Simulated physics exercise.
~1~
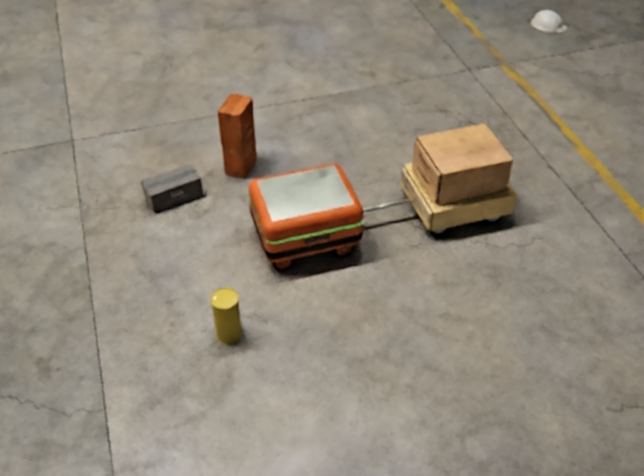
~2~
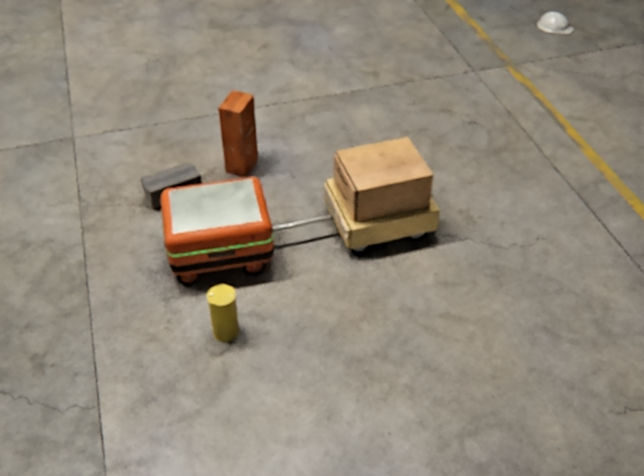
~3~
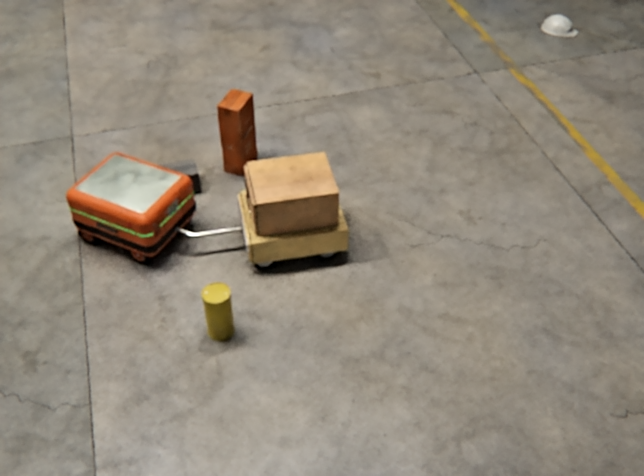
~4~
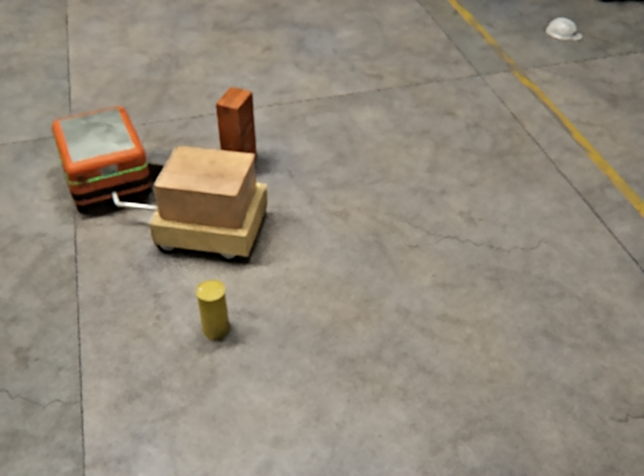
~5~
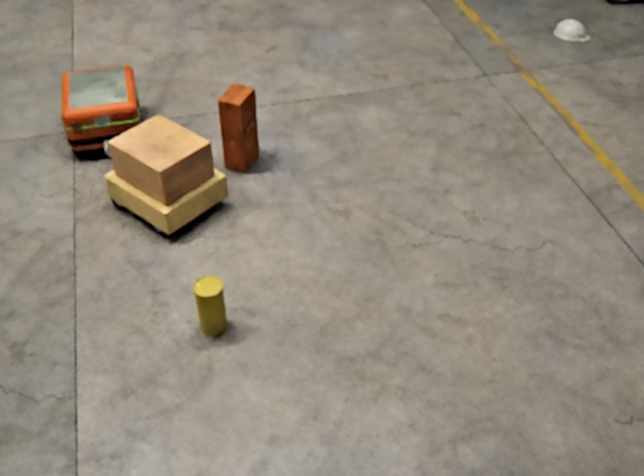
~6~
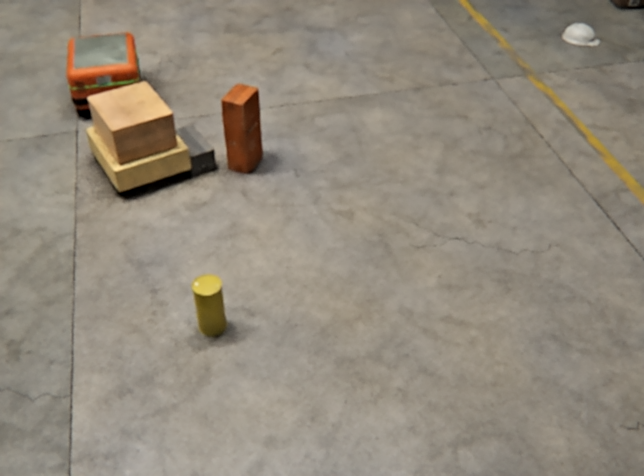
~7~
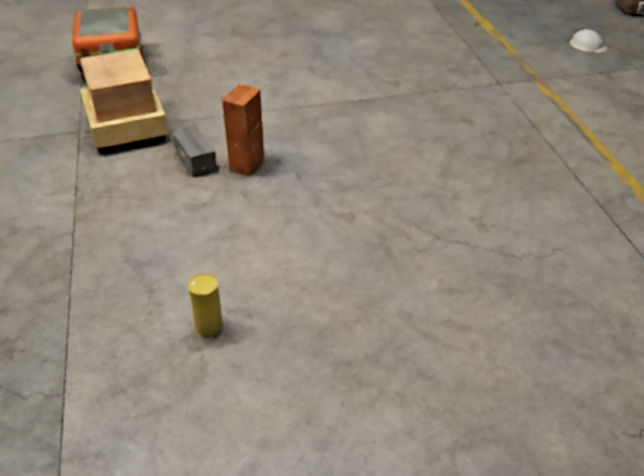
An orange tug tows a boxed cart left, then upward, shifting the grey box rightward.
